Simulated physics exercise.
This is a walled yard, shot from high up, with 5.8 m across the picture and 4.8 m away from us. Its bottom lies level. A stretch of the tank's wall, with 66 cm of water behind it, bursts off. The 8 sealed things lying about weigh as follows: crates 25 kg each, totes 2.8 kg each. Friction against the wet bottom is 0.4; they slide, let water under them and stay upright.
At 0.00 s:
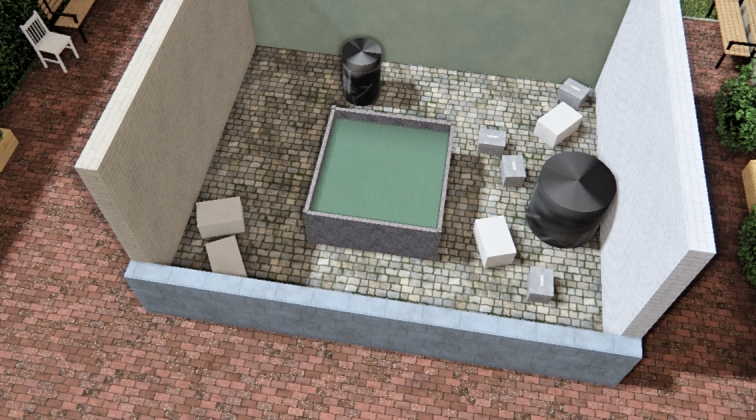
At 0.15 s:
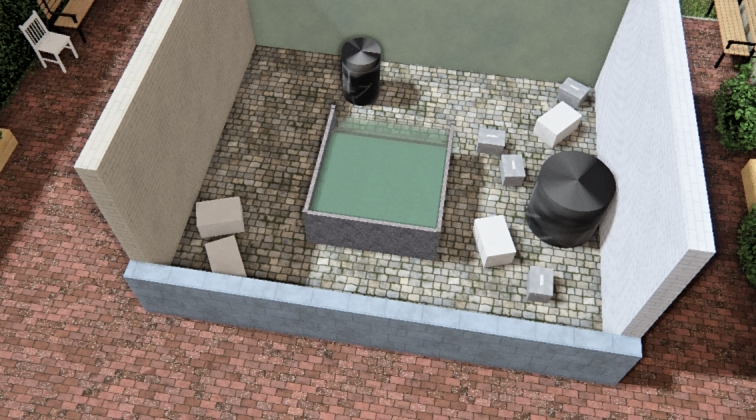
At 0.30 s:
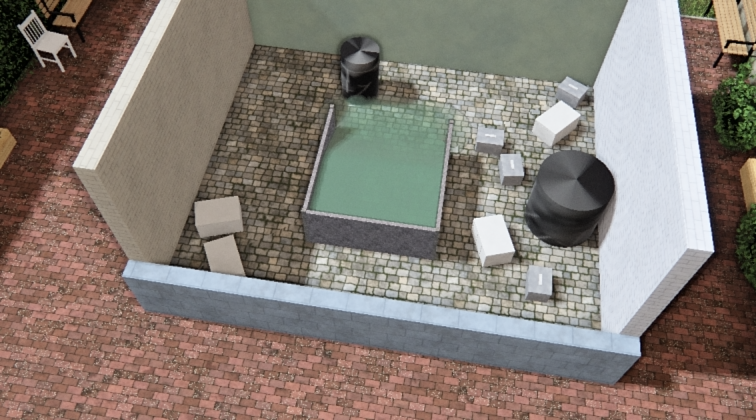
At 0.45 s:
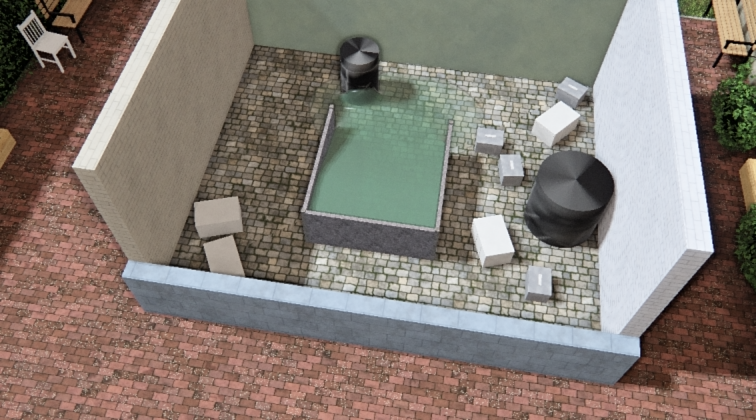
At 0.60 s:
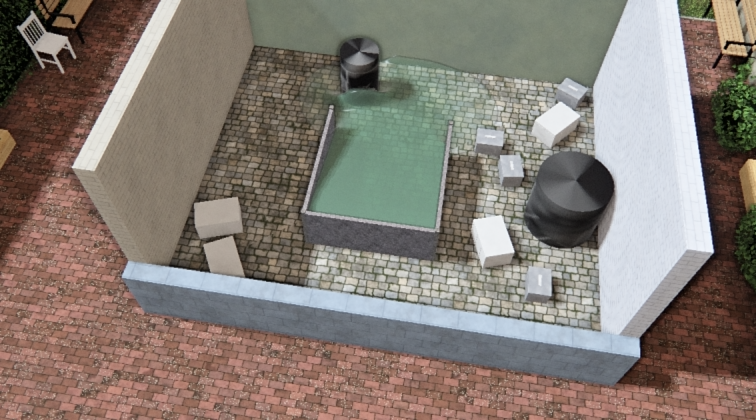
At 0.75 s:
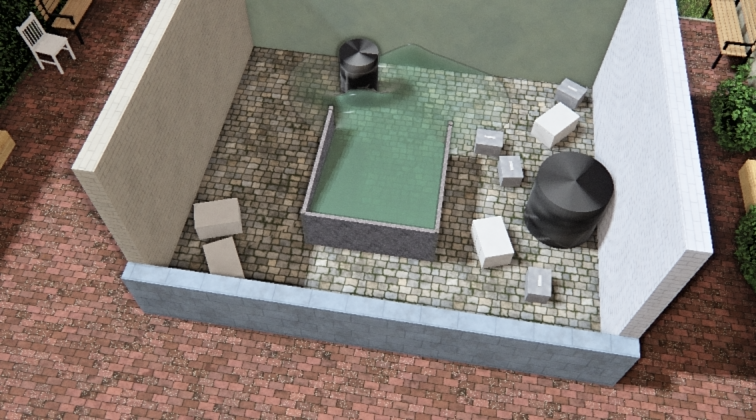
To begin with, green water sits in a raised square tank inside a walled, cobbled yard, with boxes and two dark round containers around it. The tank's far wall gives way and water pours out toward the back wall, spreading around the smaller container, while the boxes stay put.
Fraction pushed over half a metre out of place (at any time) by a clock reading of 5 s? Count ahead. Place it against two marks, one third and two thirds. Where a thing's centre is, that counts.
The fraction sits in the middle, a third or more yet beneath two thirds.
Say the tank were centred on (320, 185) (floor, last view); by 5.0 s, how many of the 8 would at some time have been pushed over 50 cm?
Result: 6.
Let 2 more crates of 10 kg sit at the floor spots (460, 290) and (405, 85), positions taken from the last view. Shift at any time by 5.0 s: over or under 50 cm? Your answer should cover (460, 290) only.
I'd say it comes out inside the limit.
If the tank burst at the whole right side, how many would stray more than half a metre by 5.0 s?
The count would be 7.
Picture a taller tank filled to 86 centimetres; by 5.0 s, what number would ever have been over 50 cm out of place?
Result: 7.
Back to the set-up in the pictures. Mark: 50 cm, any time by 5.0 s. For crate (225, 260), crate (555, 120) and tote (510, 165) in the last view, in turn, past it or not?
In order: Not as far, farther and farther.
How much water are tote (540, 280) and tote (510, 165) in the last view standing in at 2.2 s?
Depths: Near 0 cm, then near 0 cm.
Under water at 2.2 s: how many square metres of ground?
I'd put it close to 13 m2.
After 1.1 s 0 of 8 are over 50 cm from their spots; 0 afloat.
After 2.2 s 1 of 8 are over 50 cm from their spots; 1 afloat.
After 3.5 s 3 of 8 are over 50 cm from their spots; 2 afloat.
After 5.0 s 4 of 8 are over 50 cm from their spots, and 4 have been at some point; 3 afloat.
